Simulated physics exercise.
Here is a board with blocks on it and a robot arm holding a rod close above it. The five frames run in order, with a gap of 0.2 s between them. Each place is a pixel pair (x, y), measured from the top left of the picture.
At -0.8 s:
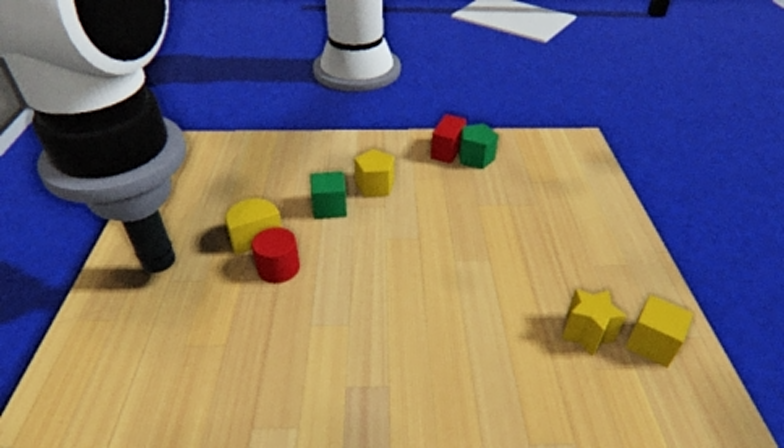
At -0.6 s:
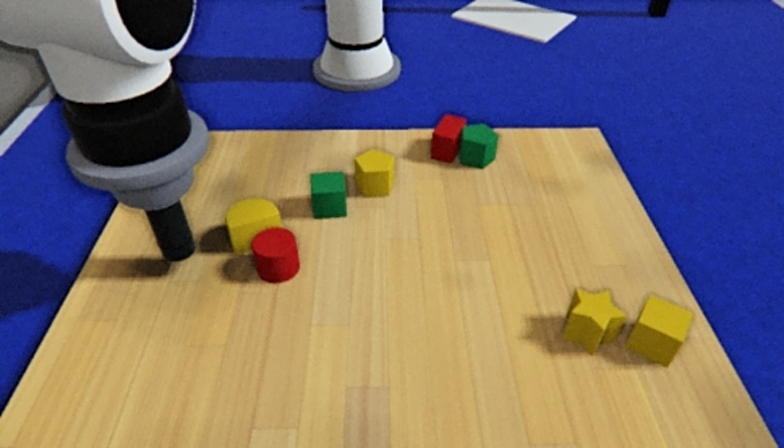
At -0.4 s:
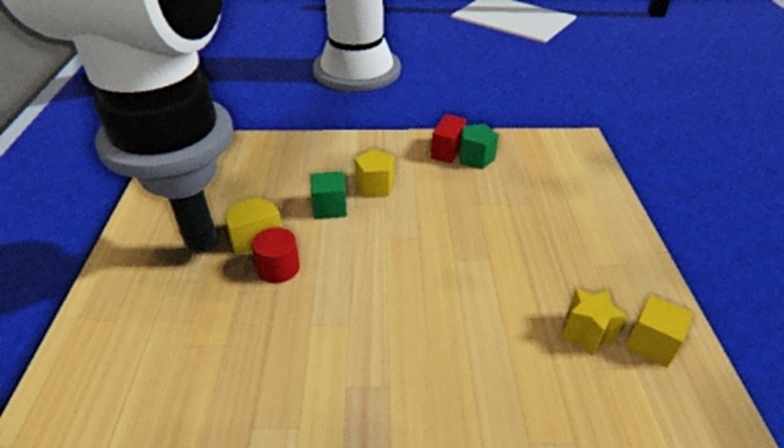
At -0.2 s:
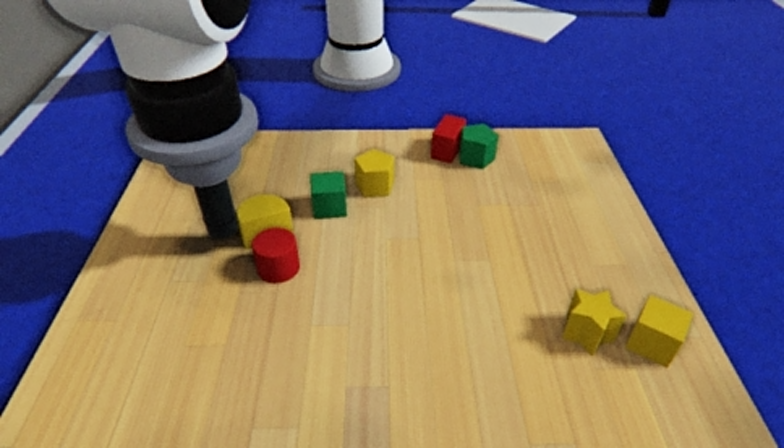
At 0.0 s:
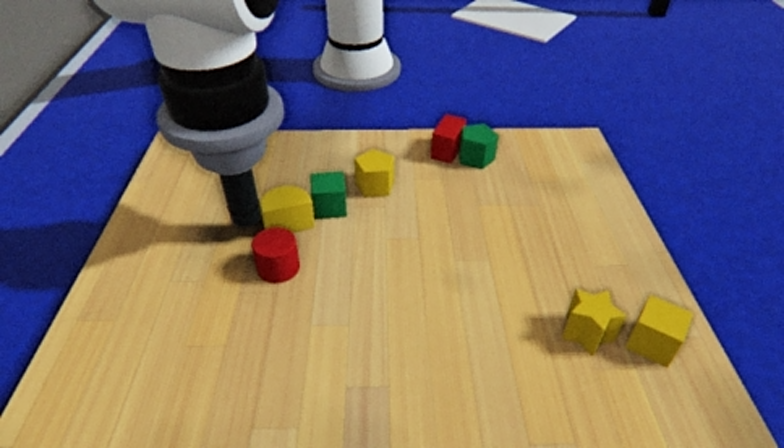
On a wooden board scattered with red, green and yellow blocks, a robot arm moved its rod rightward from the left side and pushed the yellow rounded block away from the red cylinder, toward the green cube.
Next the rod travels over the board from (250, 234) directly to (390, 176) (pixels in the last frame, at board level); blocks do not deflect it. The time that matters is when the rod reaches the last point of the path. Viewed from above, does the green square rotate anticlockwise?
That would be a yes.
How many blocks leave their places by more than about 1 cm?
That makes 3 blocks or more.
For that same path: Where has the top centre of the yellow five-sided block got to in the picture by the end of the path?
It comes to (421, 151).
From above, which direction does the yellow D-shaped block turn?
Twists clockwise.
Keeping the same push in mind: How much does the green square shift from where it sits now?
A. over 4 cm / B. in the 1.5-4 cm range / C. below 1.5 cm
The one that fits is A, over 4 cm.
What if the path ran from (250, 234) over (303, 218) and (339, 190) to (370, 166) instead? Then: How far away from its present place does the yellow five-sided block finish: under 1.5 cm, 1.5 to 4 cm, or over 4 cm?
The distance will be 1.5 to 4 cm.
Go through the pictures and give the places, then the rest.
The first picture shows tip of the rod at (159, 262), middles of tops, red circle at (273, 241), yellow D-shaped block at (250, 211), green square at (327, 181), yellow five-sided block at (375, 160).
The second picture shows rod at (180, 252), nothing pushed.
The third picture shows rod at (201, 241), nothing pushed.
The fourth picture shows rod at (223, 229), yellow D-shaped block at (261, 206).
The fifth picture shows rod at (247, 218), red circle at (273, 241), yellow D-shaped block at (284, 197), green square at (327, 181), yellow five-sided block at (375, 160).
What follows on the original path. One third of the way, rod at (298, 196); yellow D-shaped block at (330, 194), turned 30° clockwise; green square at (356, 176), turned 45° anticlockwise; yellow five-sided block at (379, 159).
Two thirds of the way, rod at (345, 177); yellow D-shaped block at (334, 196), turned 30° clockwise; green square at (367, 179), turned 45° anticlockwise; yellow five-sided block at (381, 158), turned 20° anticlockwise.
At the end, rod at (390, 160); red circle unmoved; yellow D-shaped block at (334, 196), turned 30° clockwise; green square at (371, 179), turned 30° anticlockwise; yellow five-sided block at (421, 151), turned 25° clockwise.
